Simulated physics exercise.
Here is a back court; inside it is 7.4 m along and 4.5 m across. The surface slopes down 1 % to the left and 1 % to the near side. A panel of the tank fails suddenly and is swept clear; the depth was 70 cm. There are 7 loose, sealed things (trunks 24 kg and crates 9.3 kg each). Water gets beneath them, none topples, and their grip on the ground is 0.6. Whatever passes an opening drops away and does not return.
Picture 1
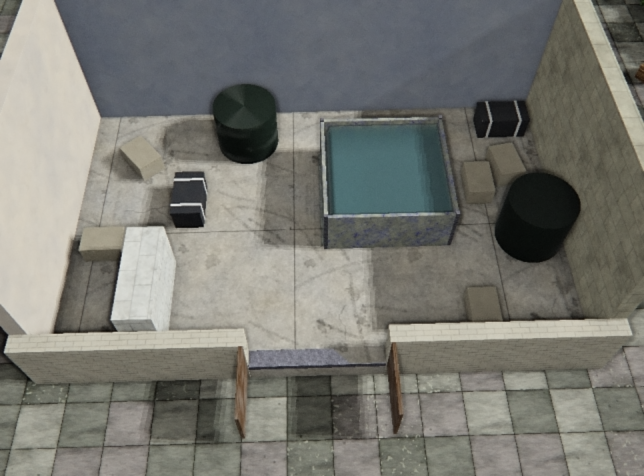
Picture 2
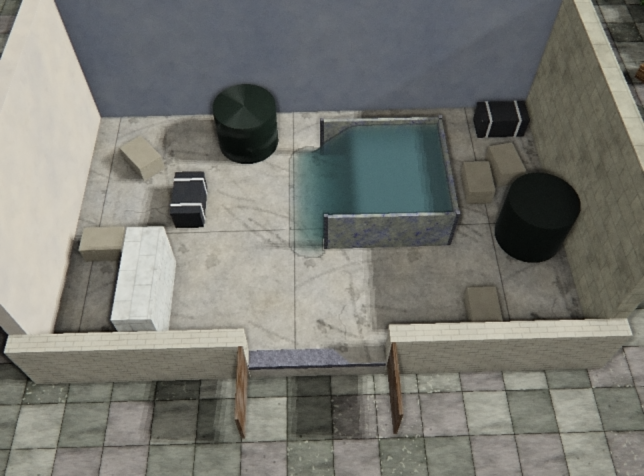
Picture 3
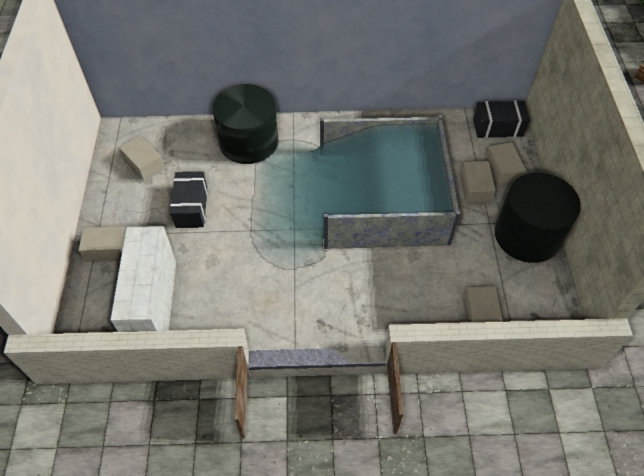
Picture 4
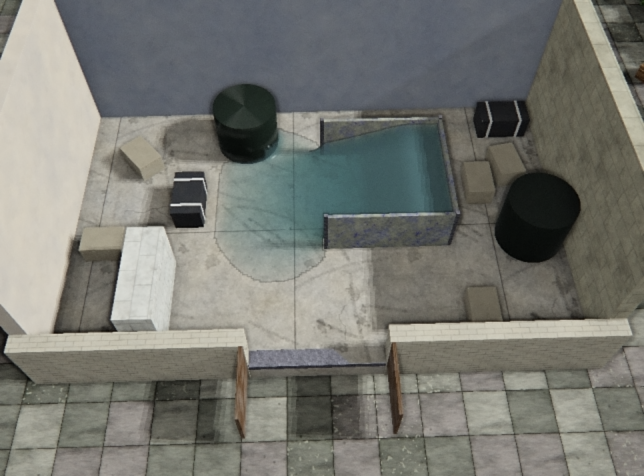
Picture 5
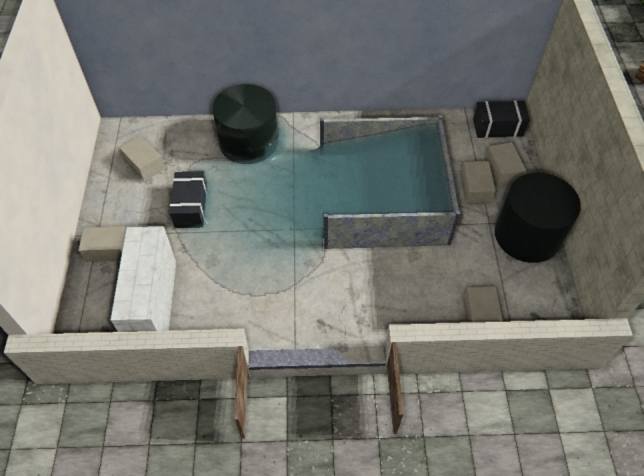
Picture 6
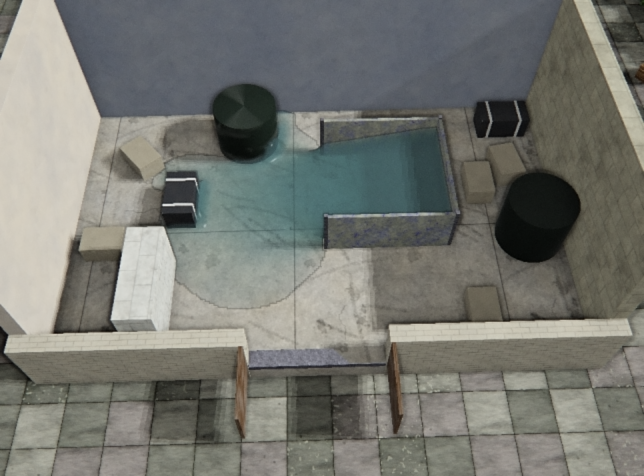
To begin with, a square tank of blue-green water stands in a walled court among trunks, crates and two dark round containers. Its left side opens and water spreads leftward across the floor and toward the near side, reaching the closest black trunk, which shifts slightly left.
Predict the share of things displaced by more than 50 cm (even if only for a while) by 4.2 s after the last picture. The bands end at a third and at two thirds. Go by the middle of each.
It is between one and two thirds.
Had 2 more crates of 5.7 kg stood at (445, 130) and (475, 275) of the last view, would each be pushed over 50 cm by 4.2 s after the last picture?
In that order: Short of it, under.
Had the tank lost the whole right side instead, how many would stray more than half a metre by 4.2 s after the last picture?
Then 4.
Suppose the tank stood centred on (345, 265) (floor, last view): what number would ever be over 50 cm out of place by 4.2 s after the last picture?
Then 4.
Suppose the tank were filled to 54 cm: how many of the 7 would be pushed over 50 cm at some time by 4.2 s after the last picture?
In that case 3 of them.
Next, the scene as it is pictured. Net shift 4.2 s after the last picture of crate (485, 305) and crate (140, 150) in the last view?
In turn: 20 cm, 120 cm.
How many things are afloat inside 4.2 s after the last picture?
3 of them.
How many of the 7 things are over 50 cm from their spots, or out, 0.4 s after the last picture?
1 of them.
Then, 0.4 s after the last picture 1 of 7 are over 50 cm from their spots; 0 afloat.
Then, 1.5 s after the last picture 2 of 7 are over 50 cm from their spots; 3 afloat.
Then, 2.8 s after the last picture 3 of 7 are over 50 cm from their spots; 3 afloat.
Then, 4.2 s after the last picture 2 of 7 are over 50 cm from their spots, and 3 have been at some point; 3 afloat.
